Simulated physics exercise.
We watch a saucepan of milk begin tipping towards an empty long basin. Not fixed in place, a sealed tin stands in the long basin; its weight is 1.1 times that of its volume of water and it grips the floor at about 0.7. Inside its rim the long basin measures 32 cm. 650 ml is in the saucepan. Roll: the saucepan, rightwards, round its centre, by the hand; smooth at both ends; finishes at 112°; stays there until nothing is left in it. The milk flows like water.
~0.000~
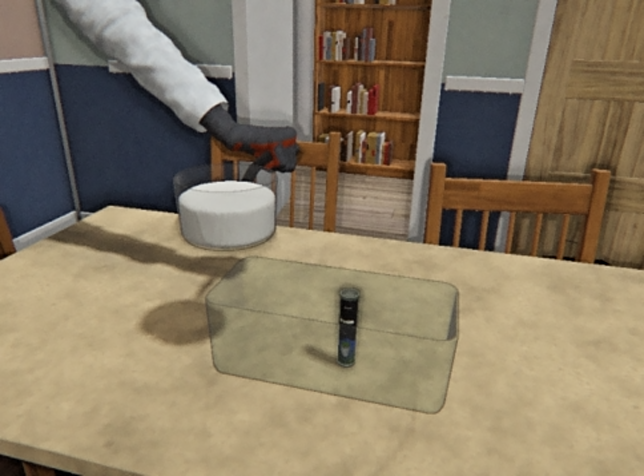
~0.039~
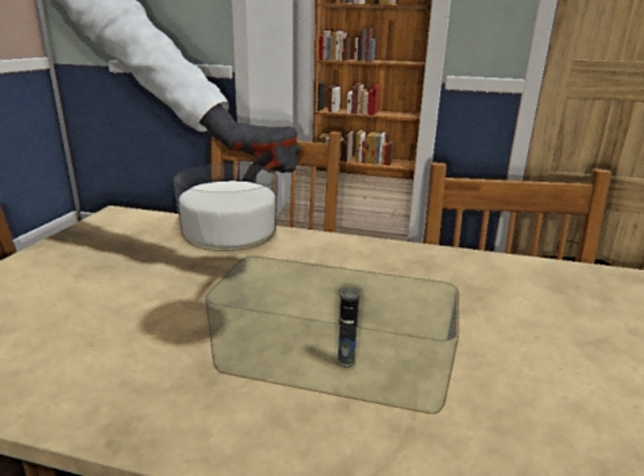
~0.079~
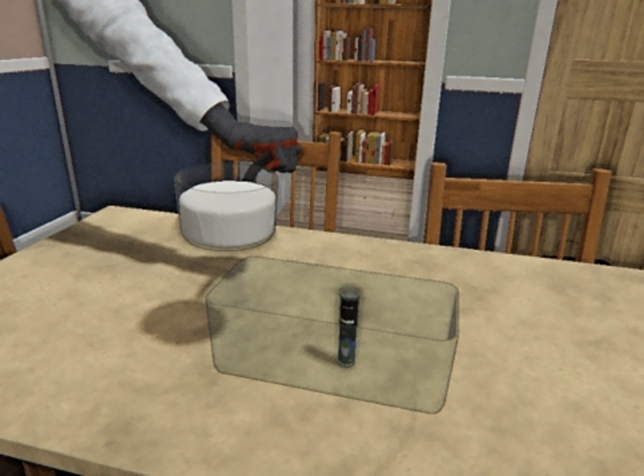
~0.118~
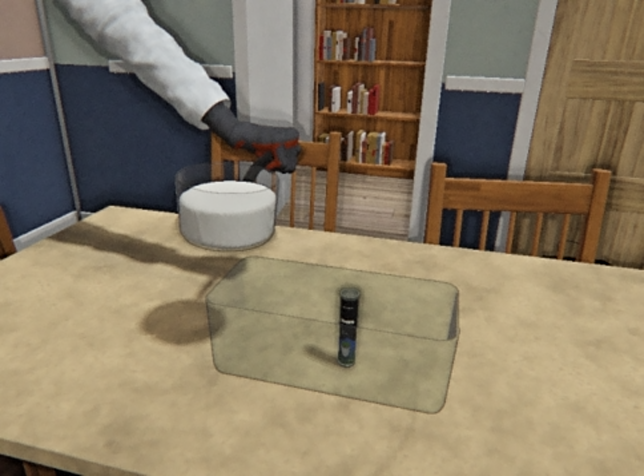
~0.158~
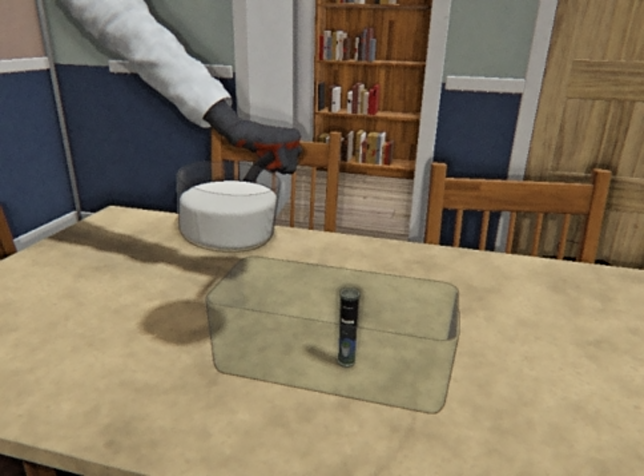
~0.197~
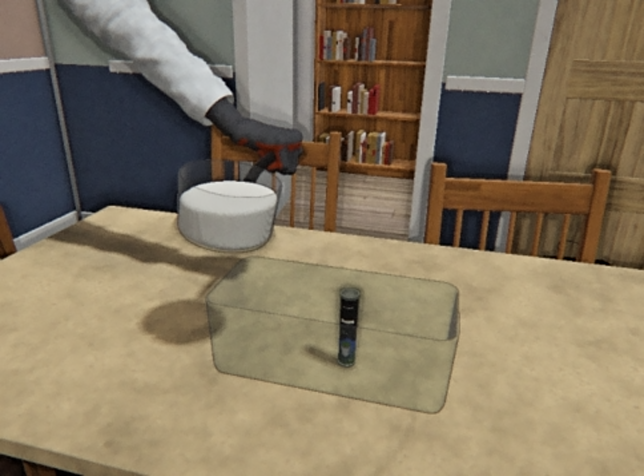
A gloved hand held a clear saucepan of milk above a table, beside an empty long basin with a small dark tin standing in it, then slowly tilted the pan slightly to the right.
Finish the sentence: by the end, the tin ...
By the end, the tin is still upright.
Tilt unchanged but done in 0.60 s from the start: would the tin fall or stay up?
The tin stays on its base.
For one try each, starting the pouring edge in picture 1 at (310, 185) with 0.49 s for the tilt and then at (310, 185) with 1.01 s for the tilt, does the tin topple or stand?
Try 1: Tipped over; try 2: Tipped over.
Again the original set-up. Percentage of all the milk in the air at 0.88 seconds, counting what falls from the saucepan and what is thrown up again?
Something like 8 per cent of the total.
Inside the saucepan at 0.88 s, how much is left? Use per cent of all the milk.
About 12 per cent.
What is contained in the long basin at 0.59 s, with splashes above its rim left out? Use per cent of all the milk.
I reckon close to 7 percent of it.
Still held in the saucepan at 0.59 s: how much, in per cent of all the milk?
About 68 per cent.
After 0.59 s the tilt is 71° and 68 per cent is still to pour; the tin stands where it began.
After 0.88 s the tilt is 107° and 11 per cent is still to pour; the tin stands where it began.
After 1.18 s the tilt is 112° and 0 per cent is still to pour; the tin stands where it began.
After 1.51 s the tilt is 112° and 0 per cent is still to pour; the tin stands where it began.
In the end the tin stands where it began.
